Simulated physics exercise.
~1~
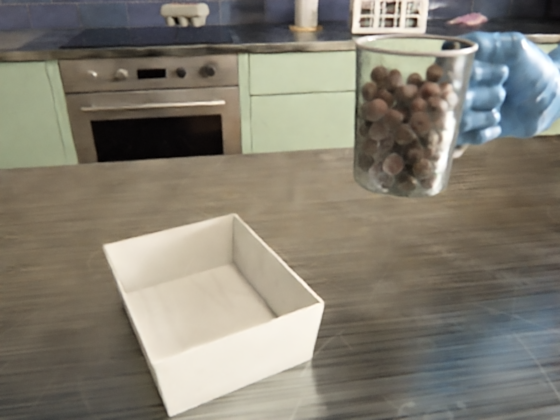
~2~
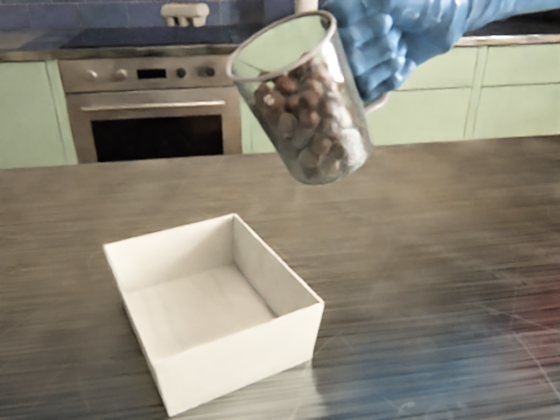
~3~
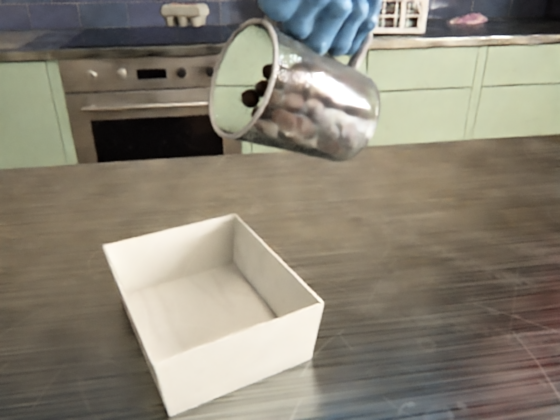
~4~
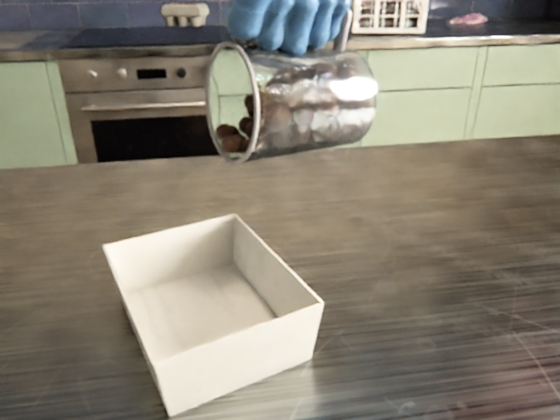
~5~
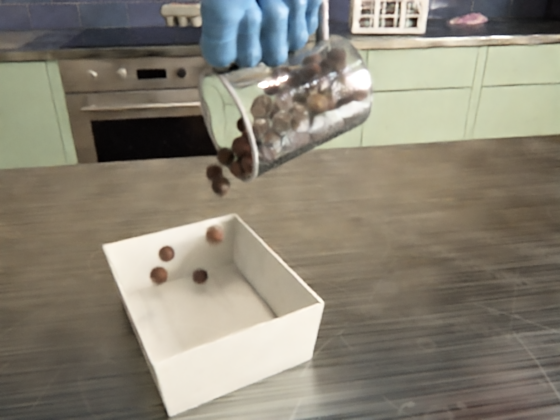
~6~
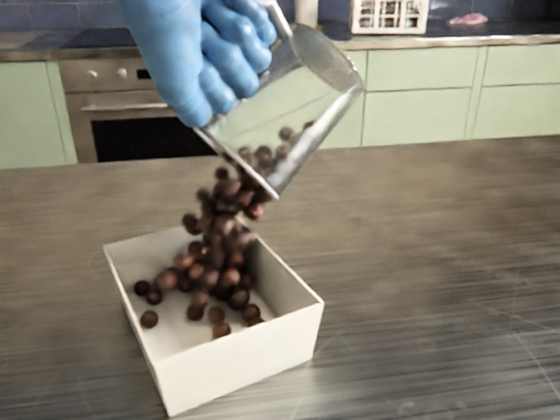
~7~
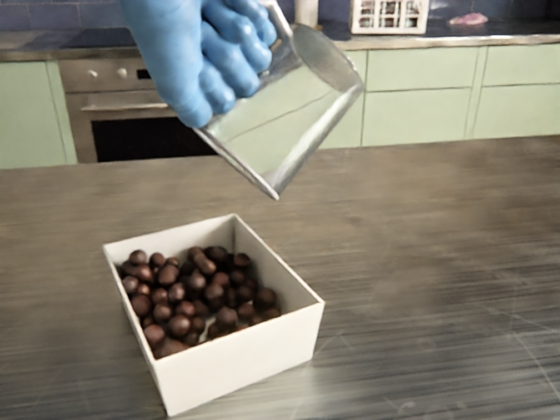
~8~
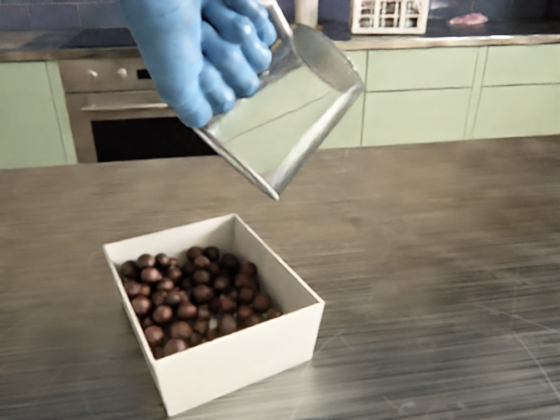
Blue-gloved hand tipping a clear cup of brown balls over a white open box, pausing, then emptying them all inside.
